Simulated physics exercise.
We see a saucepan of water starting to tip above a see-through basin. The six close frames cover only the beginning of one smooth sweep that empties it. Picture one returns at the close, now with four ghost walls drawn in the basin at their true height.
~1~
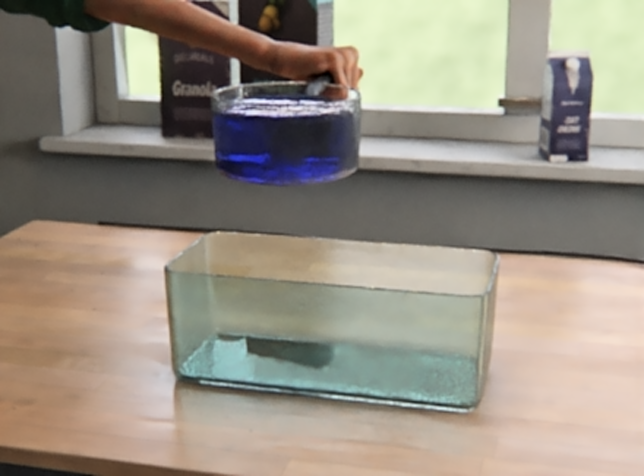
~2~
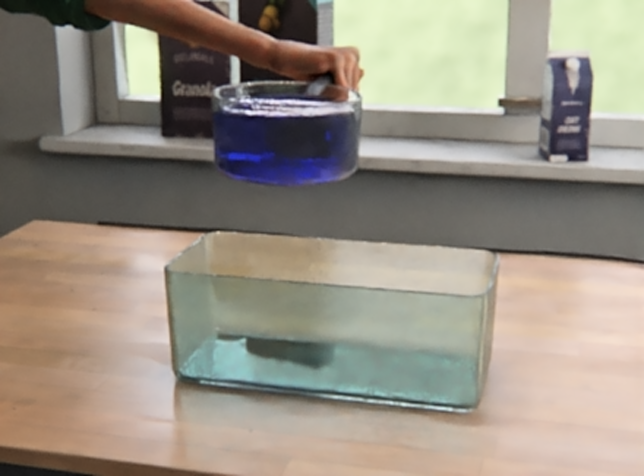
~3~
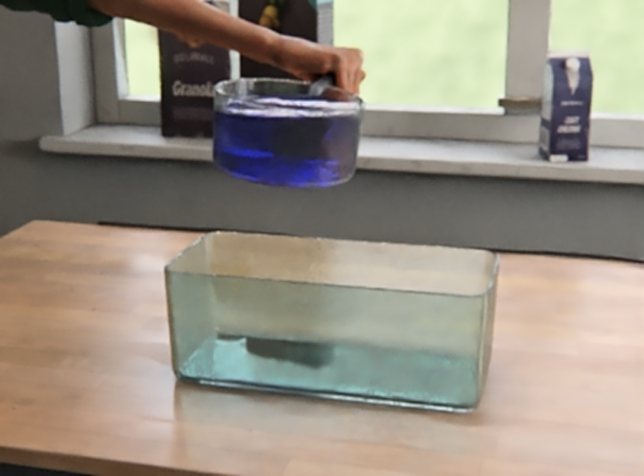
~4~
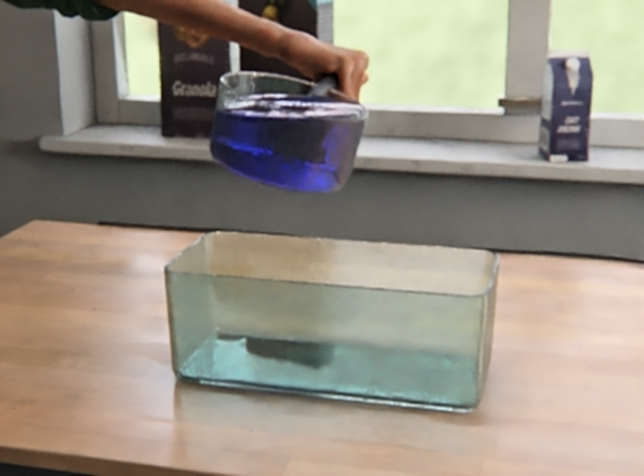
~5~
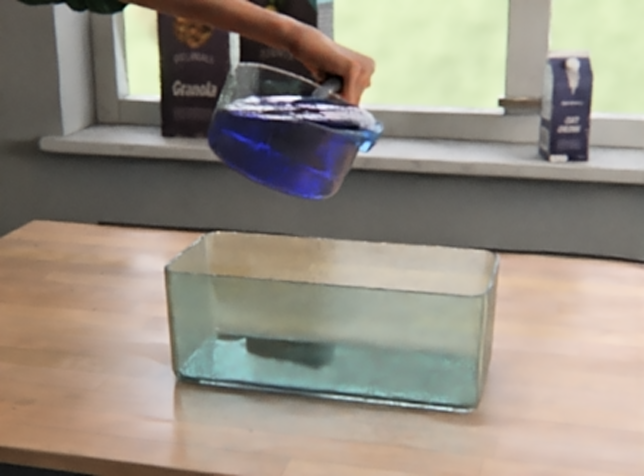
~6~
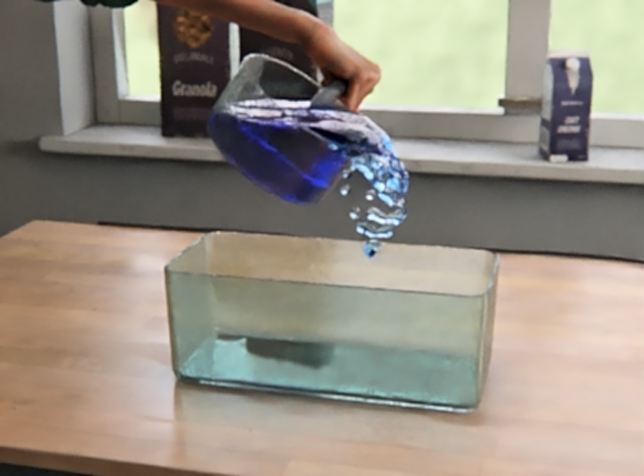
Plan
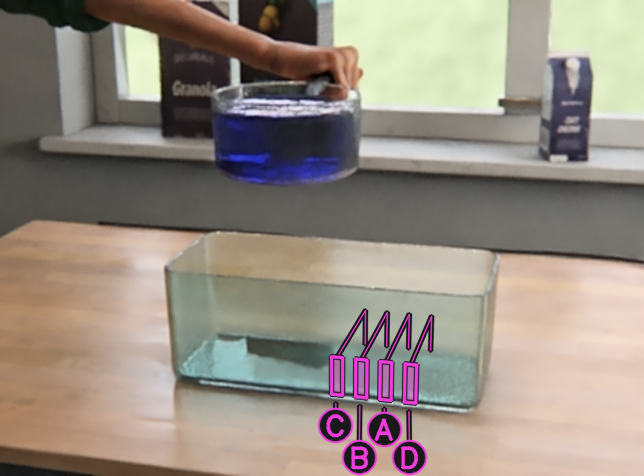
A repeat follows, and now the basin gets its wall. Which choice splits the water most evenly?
Position A does it best.
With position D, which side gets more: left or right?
The left one.
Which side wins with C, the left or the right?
The right side.
In magenta, A at (384, 408); B at (359, 405); C at (335, 403); D at (408, 411).
With A, about 52 % ends left of the wall and 48 % right of it.
With B, about 37 % ends left of the wall and 62 % right of it.
With C, about 22 % ends left of the wall and 77 % right of it.
With D, about 66 % ends left of the wall and 34 % right of it.
